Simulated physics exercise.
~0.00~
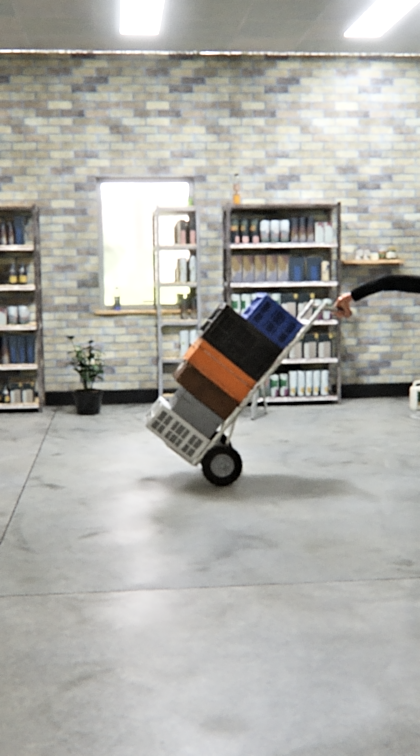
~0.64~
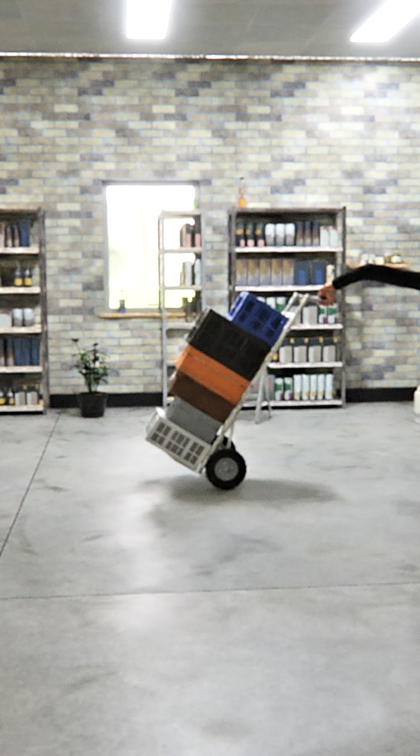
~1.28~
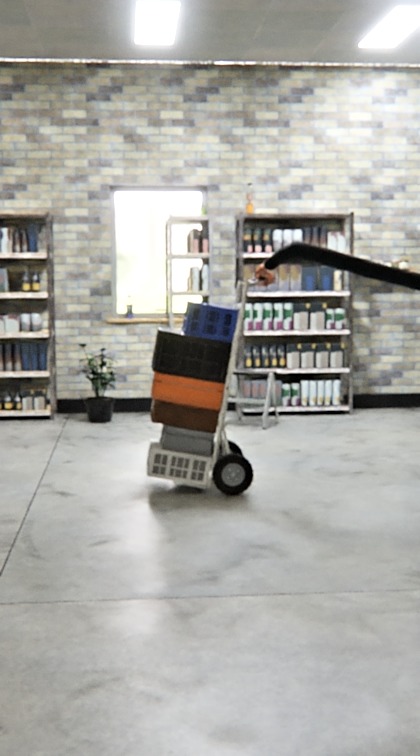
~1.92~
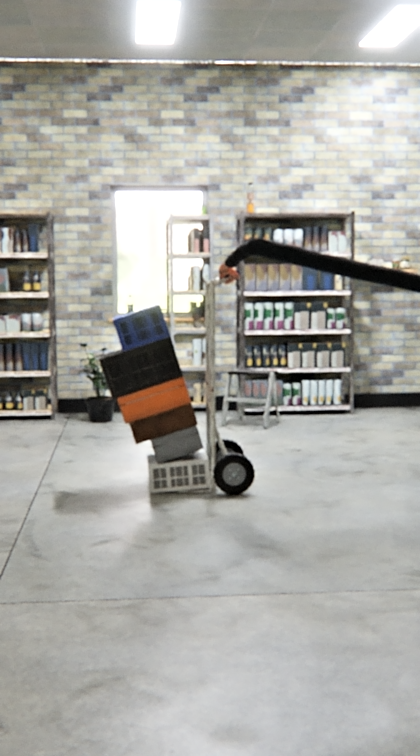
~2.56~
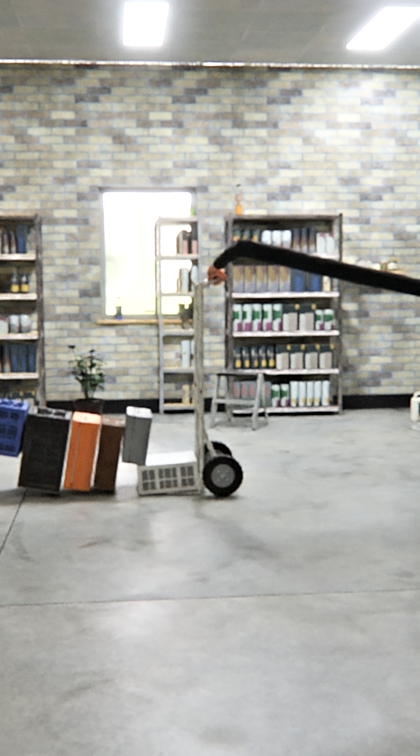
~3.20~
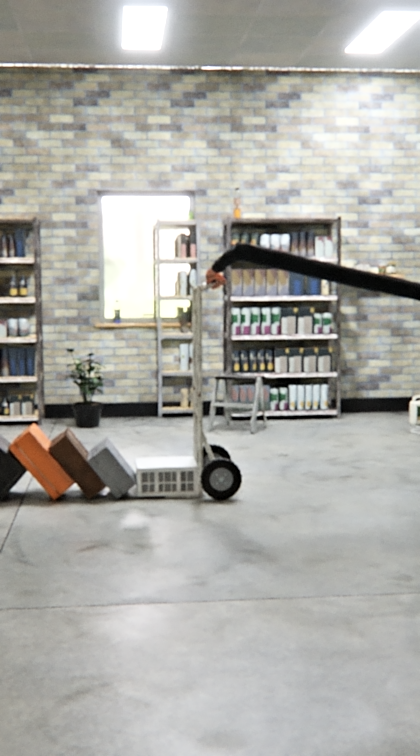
A hand truck leaning back to the right, held at its handle by an outstretched arm, carries a stack of crates and boxes in a room with shelves along a brick wall. The arm swings it upright, and its plate comes down flat on the floor. The white crate at the bottom stays on the plate, but everything above it tips to the left. The blue, black, orange, brown and grey pieces topple together in an arc and hit the floor in a row. They end up slumped against one another beside the white crate, the blue one out of sight, while the hand still grips the upright truck.
